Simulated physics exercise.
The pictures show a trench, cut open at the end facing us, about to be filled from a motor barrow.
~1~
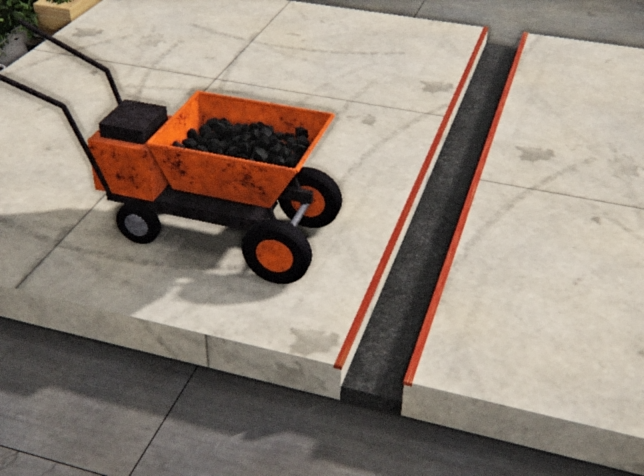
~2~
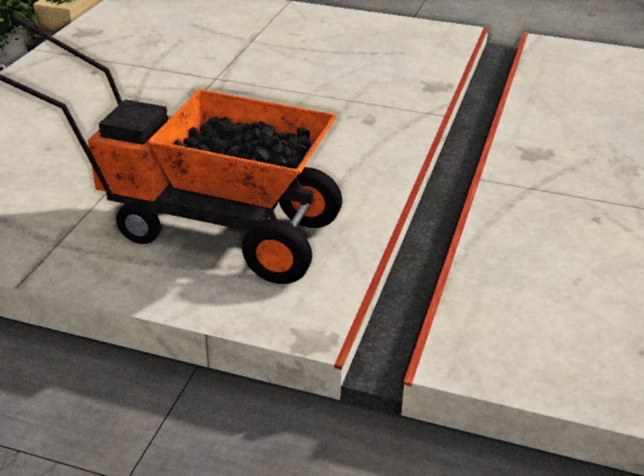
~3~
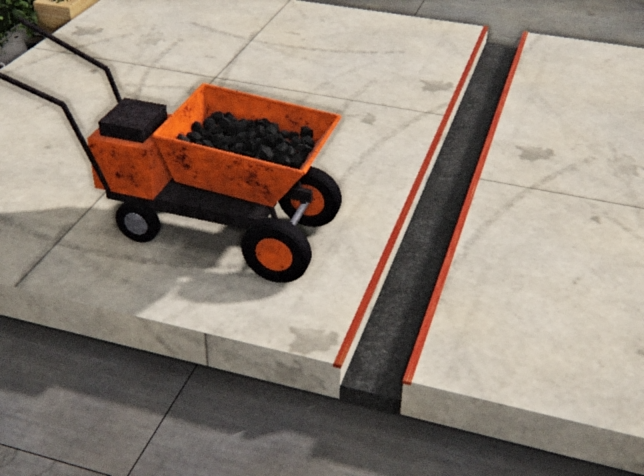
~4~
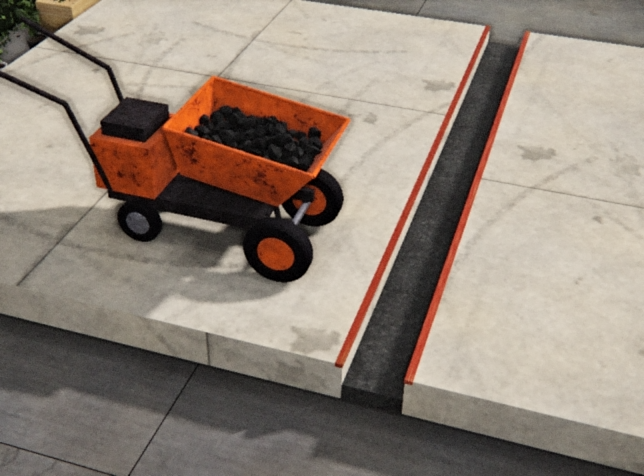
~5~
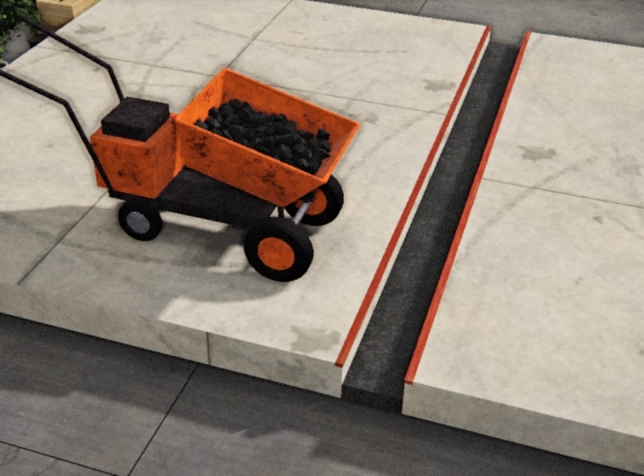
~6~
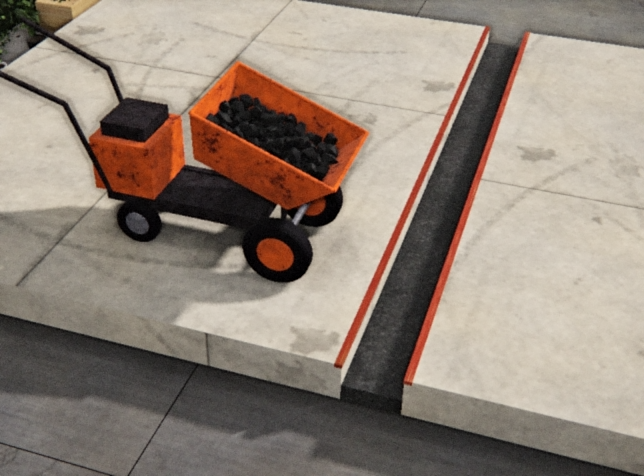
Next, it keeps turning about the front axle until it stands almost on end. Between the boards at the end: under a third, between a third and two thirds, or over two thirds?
The trench ends with more than two thirds of it.
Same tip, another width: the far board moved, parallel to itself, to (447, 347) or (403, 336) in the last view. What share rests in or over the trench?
In turn 90 and 60 in a hundred.
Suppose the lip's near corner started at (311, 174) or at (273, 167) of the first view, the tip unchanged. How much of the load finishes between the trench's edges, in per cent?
About 70 and 80 per cent.
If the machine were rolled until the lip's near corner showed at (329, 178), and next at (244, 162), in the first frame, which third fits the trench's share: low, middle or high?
In turn: In the middle band; the middle third.
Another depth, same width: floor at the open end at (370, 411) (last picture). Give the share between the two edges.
About 90 per cent.
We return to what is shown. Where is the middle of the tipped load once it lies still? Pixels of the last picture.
Close to (413, 281).
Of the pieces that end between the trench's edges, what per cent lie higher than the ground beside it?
About 25 per cent.
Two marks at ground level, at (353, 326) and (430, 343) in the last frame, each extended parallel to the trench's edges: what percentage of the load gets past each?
Near 90 % and 0 %.
Shortly afterwards, skip tipped steeply; the whole lot in the skip.
Next, skip tipped right over; all but a few in the skip; a little in or heaped over the trench; only a few falling.
Some moments later, skip tipped right over; near a third in the skip; near two thirds in or heaped over the trench; a little beyond it.
In the end, skip tipped right over; a little in the skip; only a few short of the trench; the bulk in or heaped over the trench; a little beyond it.
